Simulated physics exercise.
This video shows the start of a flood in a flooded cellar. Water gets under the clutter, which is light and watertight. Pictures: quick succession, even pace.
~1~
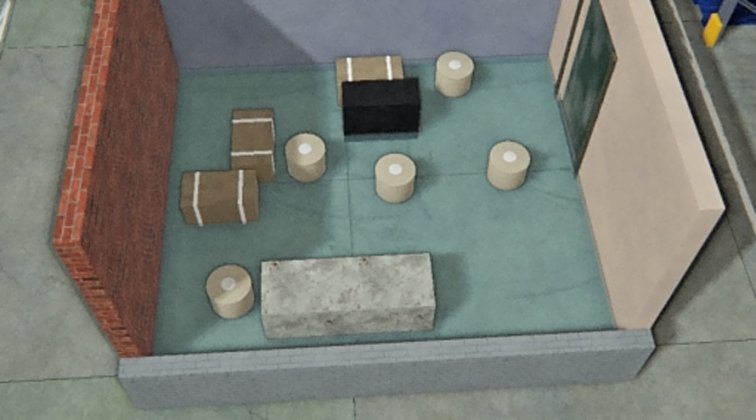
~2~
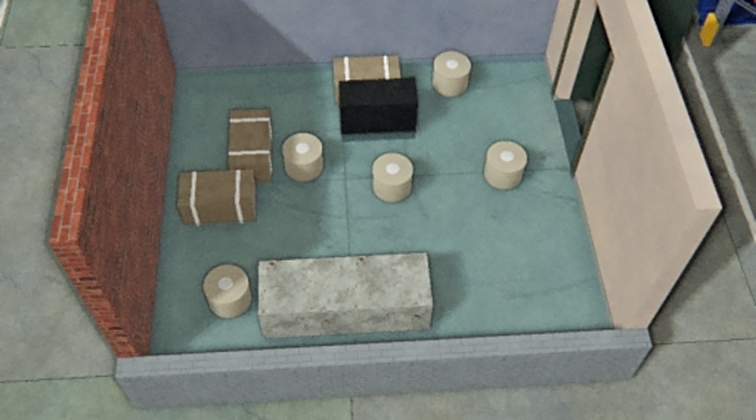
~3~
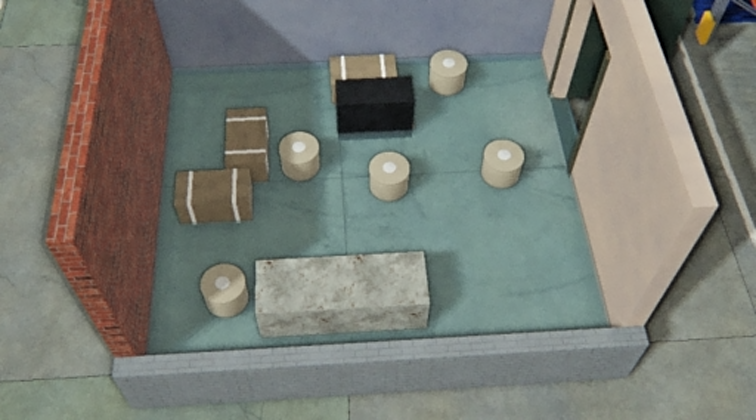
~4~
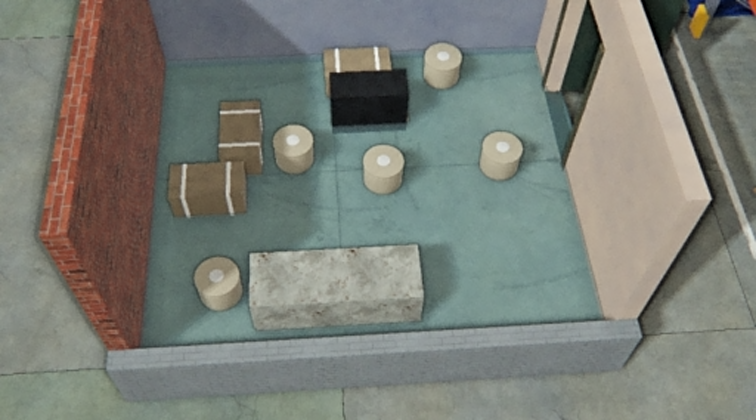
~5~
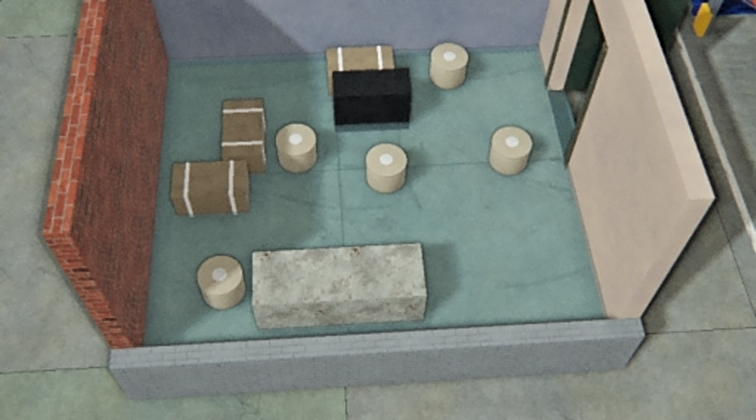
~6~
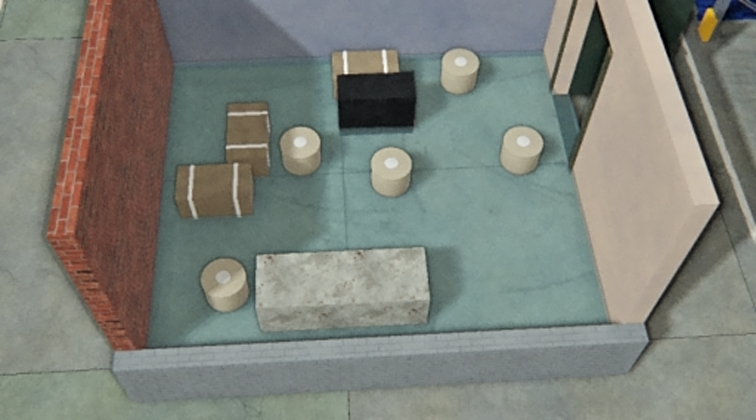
Pale round tubs, brown strapped boxes and a black block sat in a walled room with a greenish floor, barely moving at first, before two tubs on the right drifted slightly rightward.
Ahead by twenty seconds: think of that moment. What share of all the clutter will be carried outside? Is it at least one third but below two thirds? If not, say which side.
From what I can see, the part that leaves comes to one third through two thirds.
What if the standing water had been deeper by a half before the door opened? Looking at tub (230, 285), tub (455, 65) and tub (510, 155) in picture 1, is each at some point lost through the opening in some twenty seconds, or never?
The first one never escapes, the second ends up outside, the third ends up outside.
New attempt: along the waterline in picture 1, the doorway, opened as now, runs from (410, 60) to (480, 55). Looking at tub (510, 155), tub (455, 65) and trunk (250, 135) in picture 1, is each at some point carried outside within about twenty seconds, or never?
The first exits, the second exits, the third never exits.
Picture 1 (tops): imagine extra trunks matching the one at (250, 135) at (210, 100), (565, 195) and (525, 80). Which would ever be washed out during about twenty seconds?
Per object, in the order given: Never exits / exits at some point / exits at some point.
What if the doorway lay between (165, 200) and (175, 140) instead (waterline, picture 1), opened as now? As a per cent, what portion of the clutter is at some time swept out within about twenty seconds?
0 per cent.
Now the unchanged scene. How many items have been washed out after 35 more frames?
Total: 4.
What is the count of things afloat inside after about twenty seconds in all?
The number is 4.
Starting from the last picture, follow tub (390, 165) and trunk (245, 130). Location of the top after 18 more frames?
Estimated: (499, 133); (289, 127).
A moment on, 1 of 8 are out; 7 afloat.
Next, 2 of 8 are out; 6 afloat.
Later, 4 of 8 are out; 4 afloat.
In the end, 4 of 8 are out; 4 afloat.
